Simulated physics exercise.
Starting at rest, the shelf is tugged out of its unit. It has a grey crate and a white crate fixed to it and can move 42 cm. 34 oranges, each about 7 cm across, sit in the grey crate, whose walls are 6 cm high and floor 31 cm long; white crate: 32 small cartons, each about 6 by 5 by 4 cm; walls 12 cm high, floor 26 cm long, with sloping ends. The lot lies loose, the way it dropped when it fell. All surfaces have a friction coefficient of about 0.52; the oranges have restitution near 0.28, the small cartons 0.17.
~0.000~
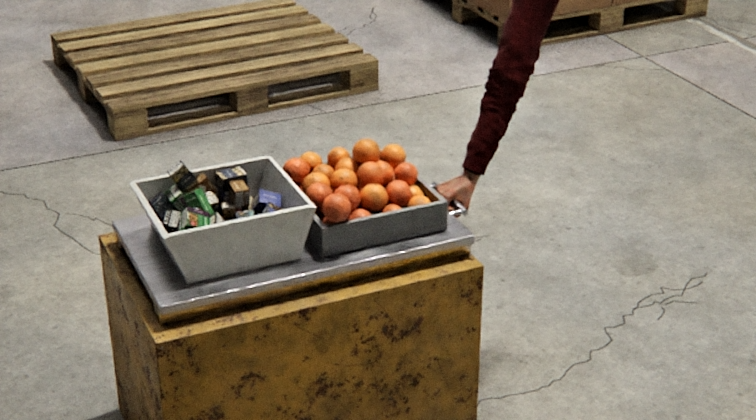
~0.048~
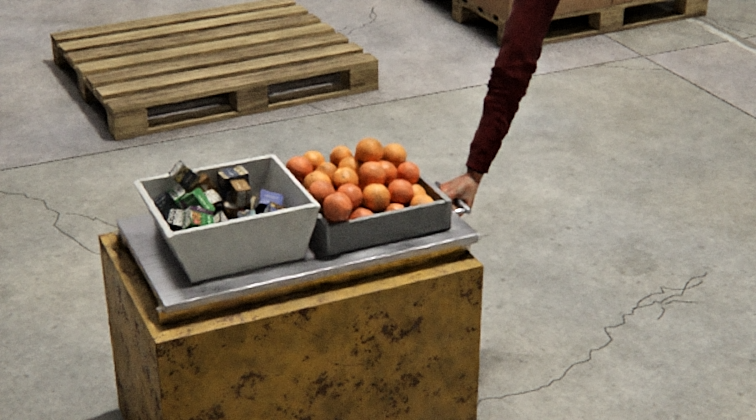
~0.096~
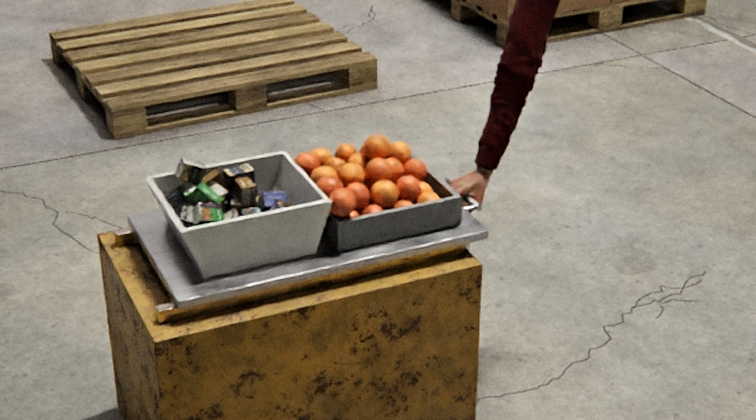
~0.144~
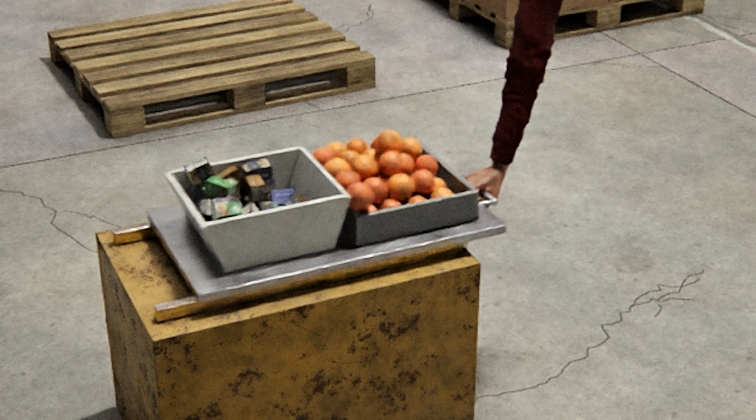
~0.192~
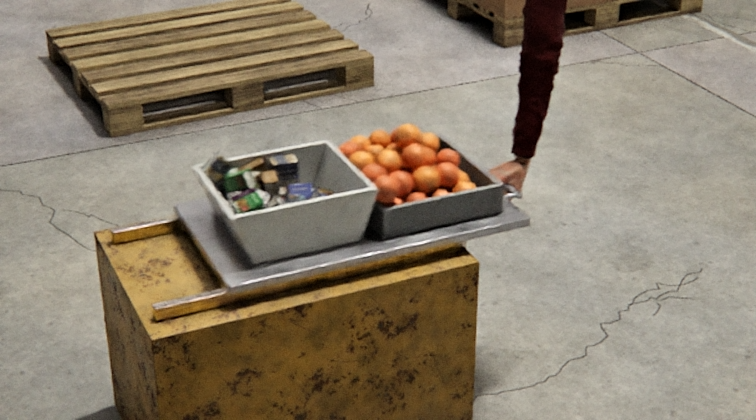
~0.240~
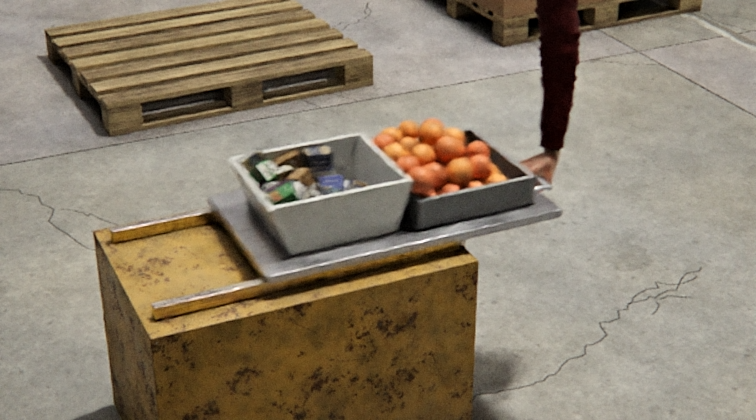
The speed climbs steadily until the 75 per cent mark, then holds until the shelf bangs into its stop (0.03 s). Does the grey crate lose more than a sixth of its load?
Yes.
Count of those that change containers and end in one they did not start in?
Piece count: Roughly 0.
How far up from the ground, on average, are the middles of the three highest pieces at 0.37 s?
78 cm.
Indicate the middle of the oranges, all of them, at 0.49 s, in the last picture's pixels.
Centre approx. at (529, 147).
After 0.29 s, the shelf hits its stop.
After 0.37 s, grey crate 30 in, 4 out and white crate 32 in, 0 out.
After 0.49 s, grey crate 21 in, 13 out and white crate 32 in, 0 out.
After 0.71 s, grey crate 18 in, 16 out and white crate 32 in, 0 out.
Final count (at 1.14 s), grey crate 17 in, 17 out and white crate 32 in, 0 out. Asked share, 17 of 34, 50 per cent.
